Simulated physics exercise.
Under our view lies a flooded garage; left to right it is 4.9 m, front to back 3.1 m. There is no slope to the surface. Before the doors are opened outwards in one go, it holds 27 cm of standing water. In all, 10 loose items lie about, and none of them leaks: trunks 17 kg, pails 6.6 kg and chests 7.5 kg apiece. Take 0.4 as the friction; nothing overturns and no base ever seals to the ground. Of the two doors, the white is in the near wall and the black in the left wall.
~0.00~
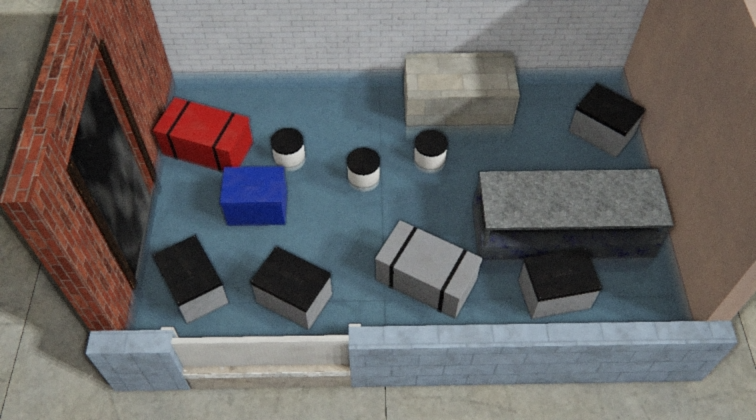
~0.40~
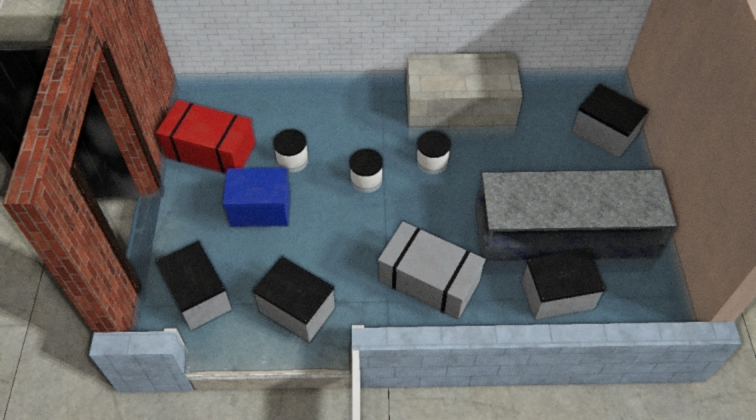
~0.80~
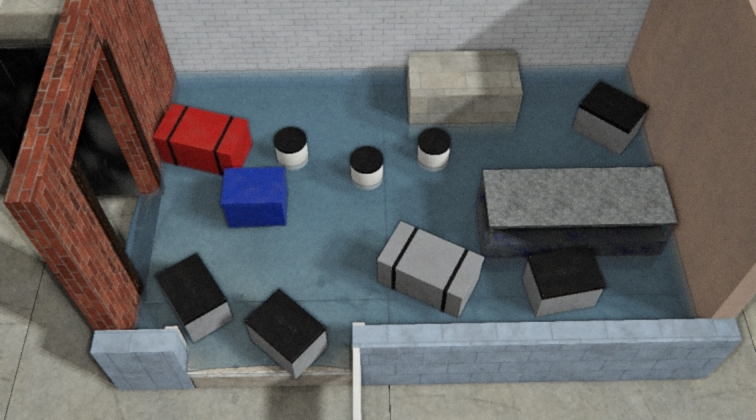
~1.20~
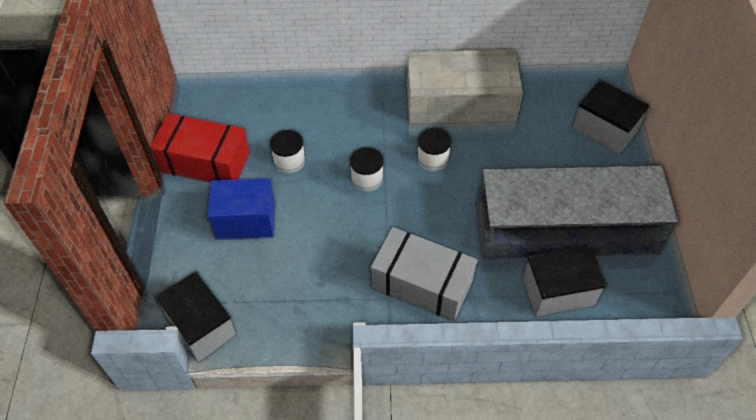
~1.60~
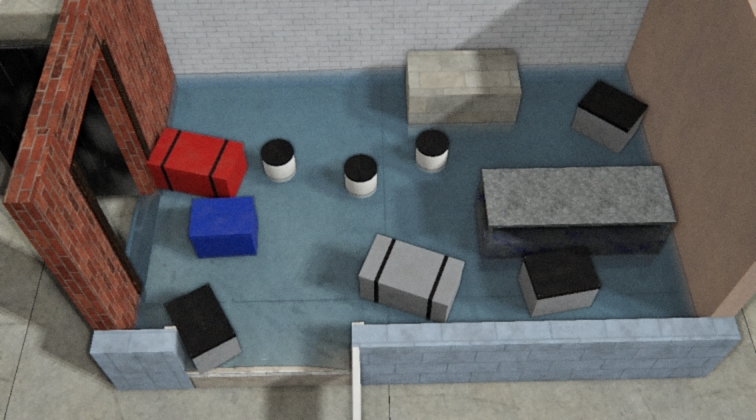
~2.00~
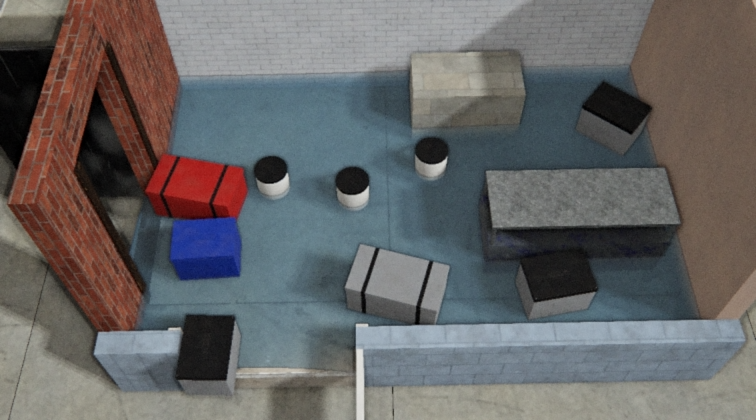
Boxes drifted across a flooded garage after its two doors swung open, one black-topped box leaving through the front gap and another following into the doorway, while the blue and red ones slid forward.
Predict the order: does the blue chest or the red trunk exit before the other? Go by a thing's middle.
It is the red one that exits before the other.
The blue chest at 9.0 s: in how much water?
Close to 10 centimetres.
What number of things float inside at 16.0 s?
1 at that moment.
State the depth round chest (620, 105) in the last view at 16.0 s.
Roughly 6 cm.
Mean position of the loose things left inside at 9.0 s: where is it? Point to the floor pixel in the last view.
Close to (339, 284).
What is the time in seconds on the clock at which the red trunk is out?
Estimate: Close to 6.5 s.
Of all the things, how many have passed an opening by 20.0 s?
I count 9 of them.
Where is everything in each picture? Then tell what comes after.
In the first picture, the blue chest at (252, 184), afloat; the red trunk at (201, 124), afloat; about 3700 L in view; 0 of 10 have shifted.
In the second picture, the blue chest at (255, 186) floats; the red trunk at (204, 126), afloat; about 3610 L in view; 1 of 10 have shifted.
In the third picture, the blue chest at (253, 185) floats; the red trunk at (200, 129) floats, 6 cm from its start; about 3460 L in view; 3 of 10 have shifted.
In the fourth picture, the blue chest at (239, 197) floats, 18 cm from its start; the red trunk at (197, 138), afloat, 16 cm from its start; about 3330 L in view; 5 of 10 have shifted.
In the fifth picture, the blue chest at (221, 216), afloat, 41 cm from its start; the red trunk at (195, 153) floats, 32 cm from its start; about 3210 L in view; 7 of 10 have shifted.
In the sixth picture, the blue chest at (203, 238), afloat, 69 cm from its start; the red trunk at (194, 180) floats, 59 cm from its start; about 3090 L in view; 9 of 10 have shifted.
After 4.0 s the blue chest is near (168, 262), 1.1 m from its start, afloat; the red trunk is near (129, 210), 1.1 m from its start, afloat; 3 of 10 are out; 7 afloat.
After 9.0 s the blue chest is near (187, 309), 1.3 m from its start, afloat; the red trunk has gone out (at 6.7 s); 7 of 10 are out; 3 afloat.
After 16.0 s the blue chest has gone out (at 10.4 s); the red trunk has gone out (at 6.7 s); 9 of 10 are out; 1 afloat.
After 20.0 s the blue chest has gone out (at 10.4 s); the red trunk has gone out (at 6.7 s); 9 of 10 are out; 1 afloat.
